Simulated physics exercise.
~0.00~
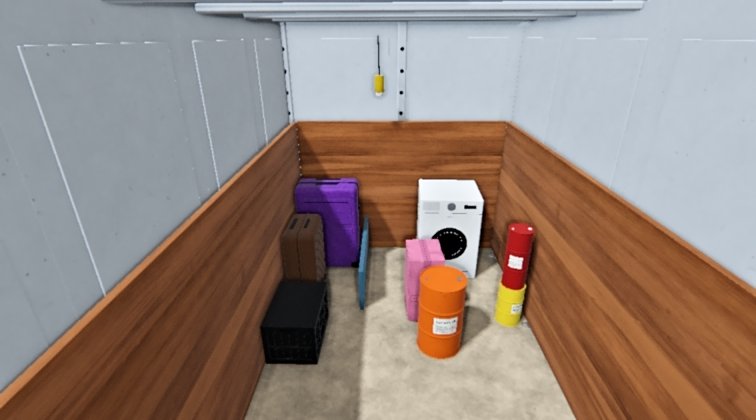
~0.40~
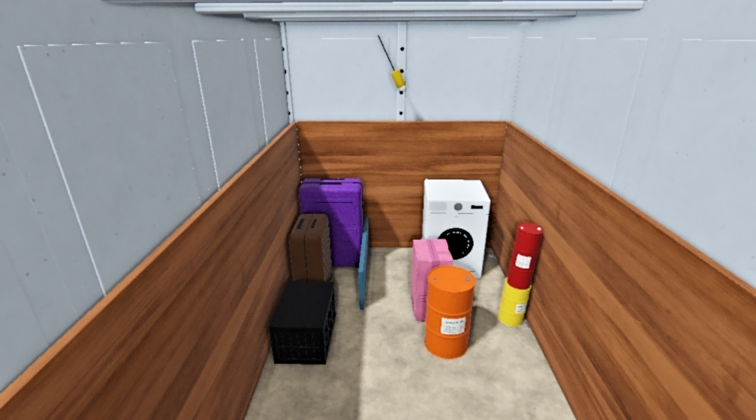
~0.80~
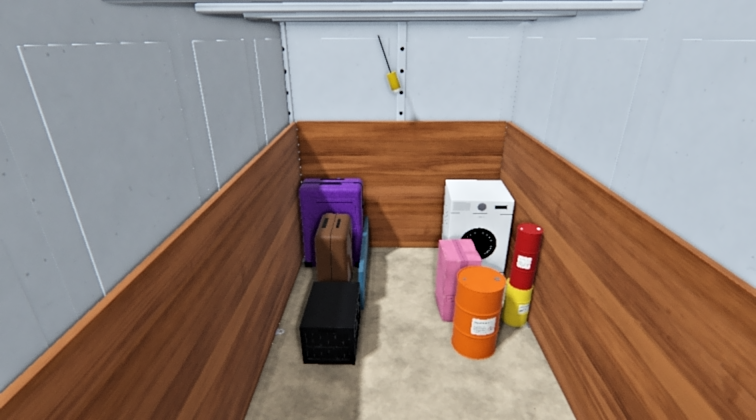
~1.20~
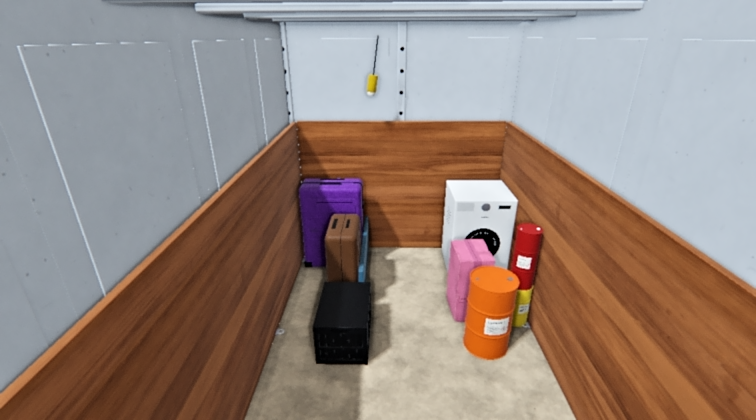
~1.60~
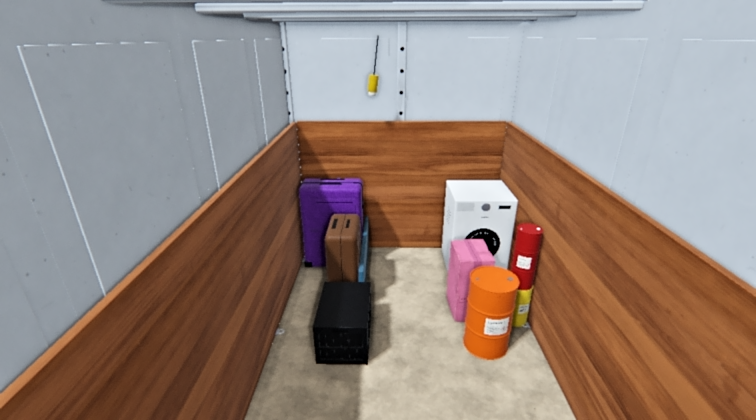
The clip opens on a wood-lined van bay holding a purple case, a brown case, a black chest and a thin blue board on the left, with a white washing machine, a pink box, an orange drum and stacked red and yellow canisters on the right. A yellow tag hanging at the back swings right as several items begin edging right. The brown case, chest, pink box, drum and washing machine then slide farther right. The tag swings back while the chest and drum creep slightly more. Finally everything rests upright, the purple case still near its corner.
